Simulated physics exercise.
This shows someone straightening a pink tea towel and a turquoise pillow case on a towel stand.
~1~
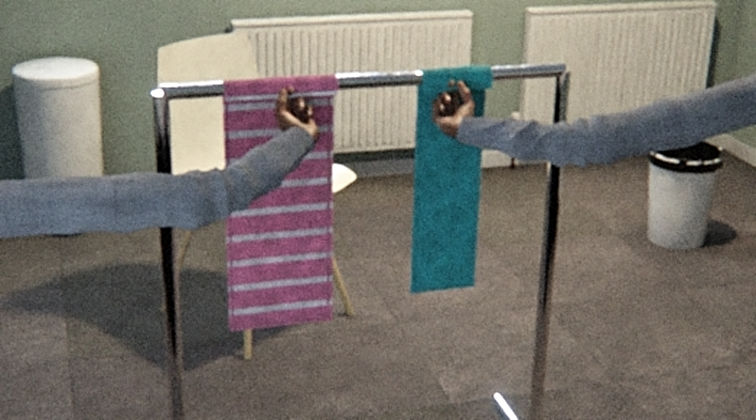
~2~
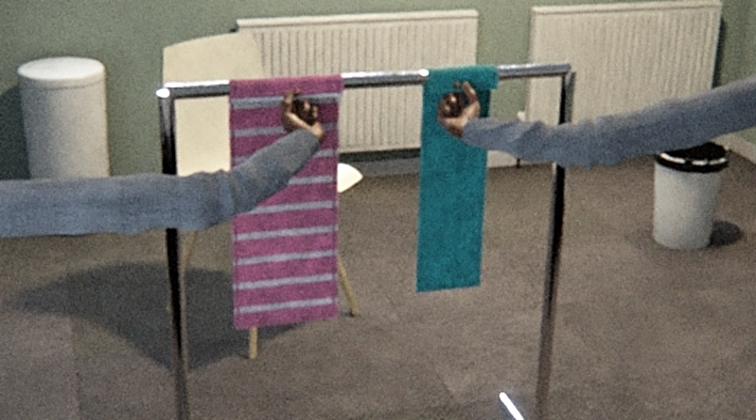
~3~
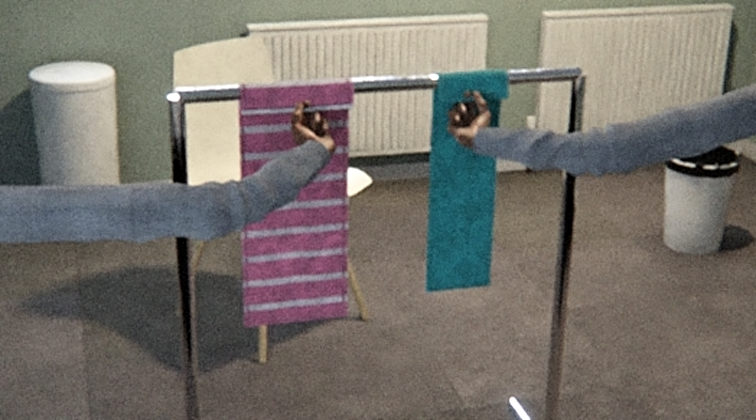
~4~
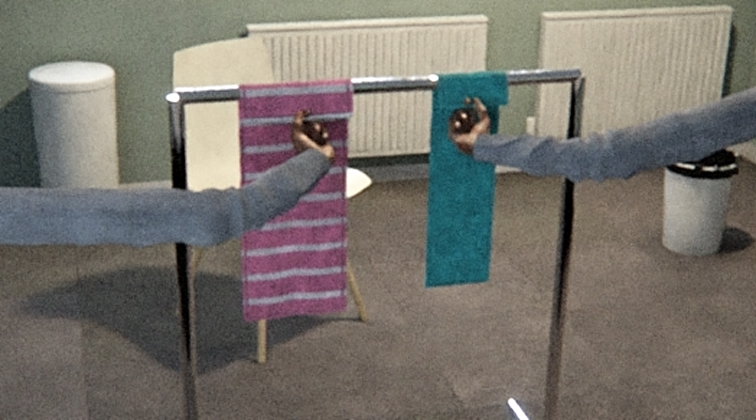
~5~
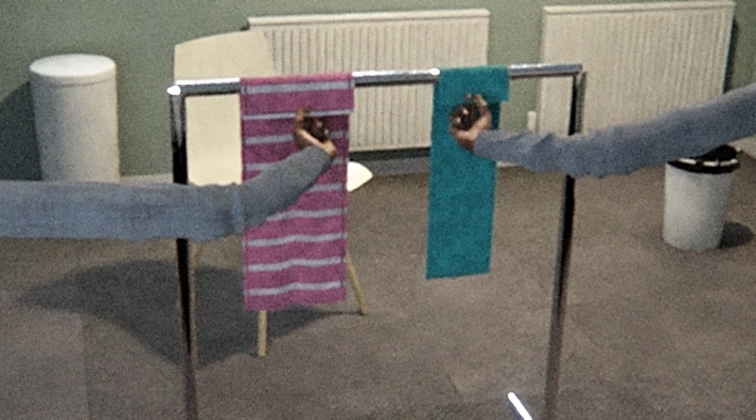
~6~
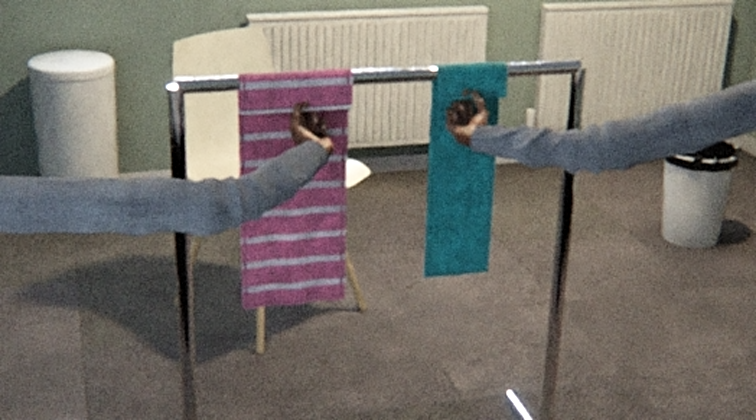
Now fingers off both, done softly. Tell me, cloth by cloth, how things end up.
My prediction: The pink tea towel comes off; the turquoise pillow case comes off.
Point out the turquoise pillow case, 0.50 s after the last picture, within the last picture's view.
(448, 392), give or take a little.
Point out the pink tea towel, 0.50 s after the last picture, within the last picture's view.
Centre at approx. (294, 371).
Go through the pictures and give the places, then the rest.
The first picture shows tea towel front hem (319, 89), back hem (315, 317); pillow case front hem (441, 85), back hem (427, 287).
The second picture shows tea towel front hem (325, 91); pillow case front hem (446, 86).
The third picture shows tea towel front hem (335, 103); pillow case front hem (456, 96).
The fourth picture shows tea towel front hem (335, 112); pillow case front hem (456, 102).
The fifth picture shows tea towel front hem (336, 108); pillow case front hem (457, 98).
The sixth picture shows tea towel front hem (334, 104), back hem (328, 295), front far shorter than the back; pillow case front hem (455, 94), back hem (441, 272), front far shorter than the back.
Then, 0.28 s after the last picture, tea towel running over the rail; pillow case clear of the rail and dropping near (460, 209).
Then, 0.50 s after the last picture, tea towel clear of the rail and dropping near (294, 371); pillow case clear of the rail and dropping near (448, 392).
Then, 0.72 s after the last picture, tea towel in a heap on the floor; pillow case in a heap on the floor.
At rest, tea towel in a heap on the floor; pillow case in a heap on the floor. The pink tea towel slides off and the turquoise pillow case slips to the floor.
